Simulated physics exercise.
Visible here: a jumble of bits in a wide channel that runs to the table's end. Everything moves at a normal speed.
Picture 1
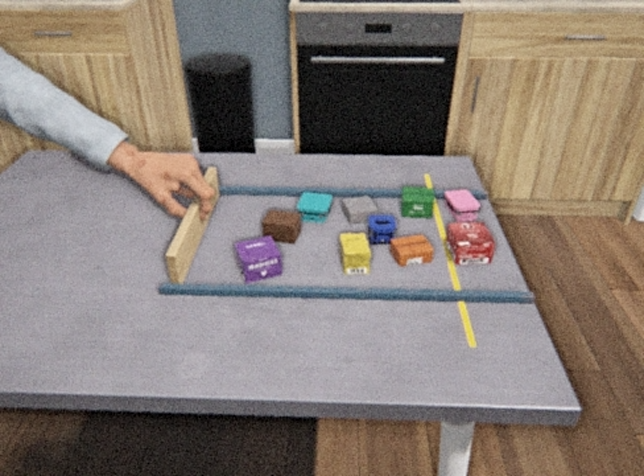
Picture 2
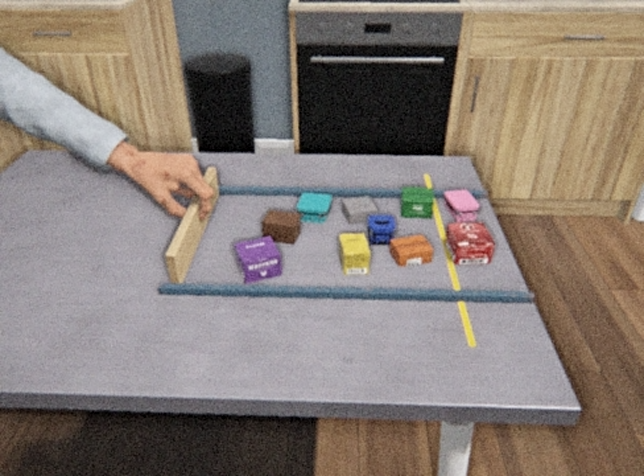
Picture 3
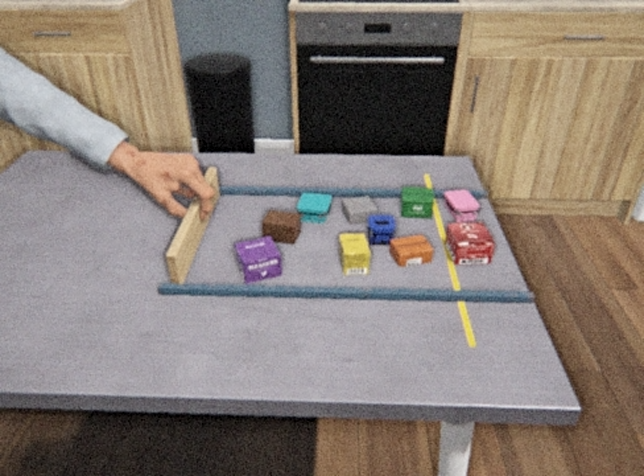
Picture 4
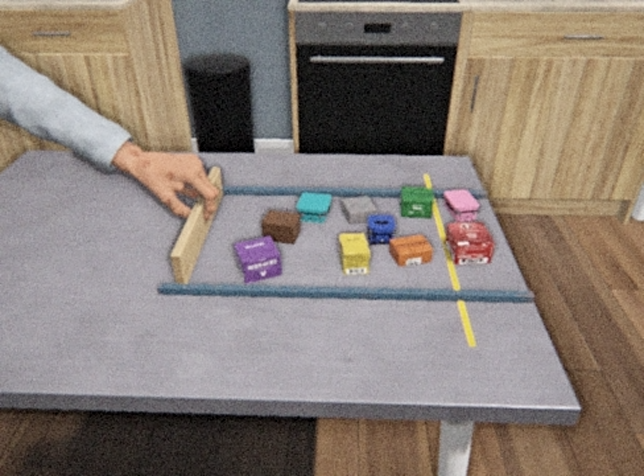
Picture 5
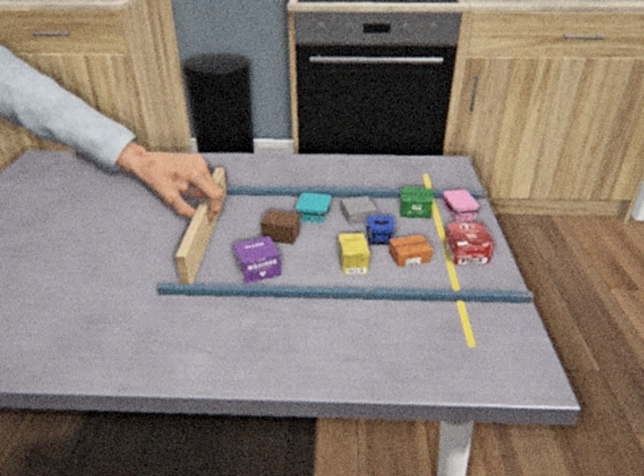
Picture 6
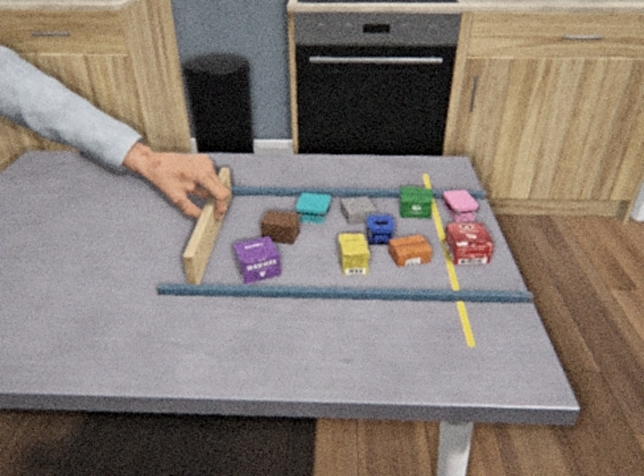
A hand in a light blue sleeve, reaching in from the left, slides an upright wooden board slightly to the right along a grey table in a kitchen, seen from above and in front by a still camera. Between two blue rails sit purple, brown, turquoise, yellow, grey, blue, orange and green items, with pink and red ones by a yellow tape line at right. The board nears the purple box without touching it, and the small items stay still.
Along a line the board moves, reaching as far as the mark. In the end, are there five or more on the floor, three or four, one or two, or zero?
There are three or four on the floor.
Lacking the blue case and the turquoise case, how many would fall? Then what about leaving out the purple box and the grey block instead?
Fallen: 2, and 2 in the other try.
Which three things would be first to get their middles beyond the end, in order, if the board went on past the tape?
Pink case, red box, green box.
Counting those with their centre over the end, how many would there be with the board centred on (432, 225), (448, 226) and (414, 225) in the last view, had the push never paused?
First 3, then 4, then 2.
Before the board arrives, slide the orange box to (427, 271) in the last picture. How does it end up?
From that start, the object then is safe.
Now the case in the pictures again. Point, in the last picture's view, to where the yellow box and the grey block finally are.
Listed in order, first is (493, 253) and the other is (482, 214).
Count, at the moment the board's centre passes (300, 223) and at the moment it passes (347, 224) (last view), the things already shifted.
First 3, after that 8.
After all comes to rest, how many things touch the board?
The answer is 3.
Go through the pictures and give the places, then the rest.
The first picture shows pink case (461, 206); red box (469, 243); green box (417, 202); board (196, 221); tape (445, 241).
The second picture shows red box (469, 243); orange box (411, 251).
The third picture shows green box (417, 203); purple box (258, 260).
The fourth picture shows pink case (460, 206); blue case (381, 230).
The fifth picture shows red box (468, 243); turquoise case (314, 208).
The sixth picture shows pink case (460, 206); red box (468, 243); green box (416, 203); board (211, 221); tape (443, 241).
A little later, none off yet; pink case at rest near (460, 206); red box at rest near (468, 243); green box at rest near (416, 203).
Next, none off yet; pink case moving near (467, 206); red box shifted a little near (479, 243); green box shifted about its own width near (439, 202).
When it is over, the number that fall off is three or four; down, orange box, green box, red box and pink case.
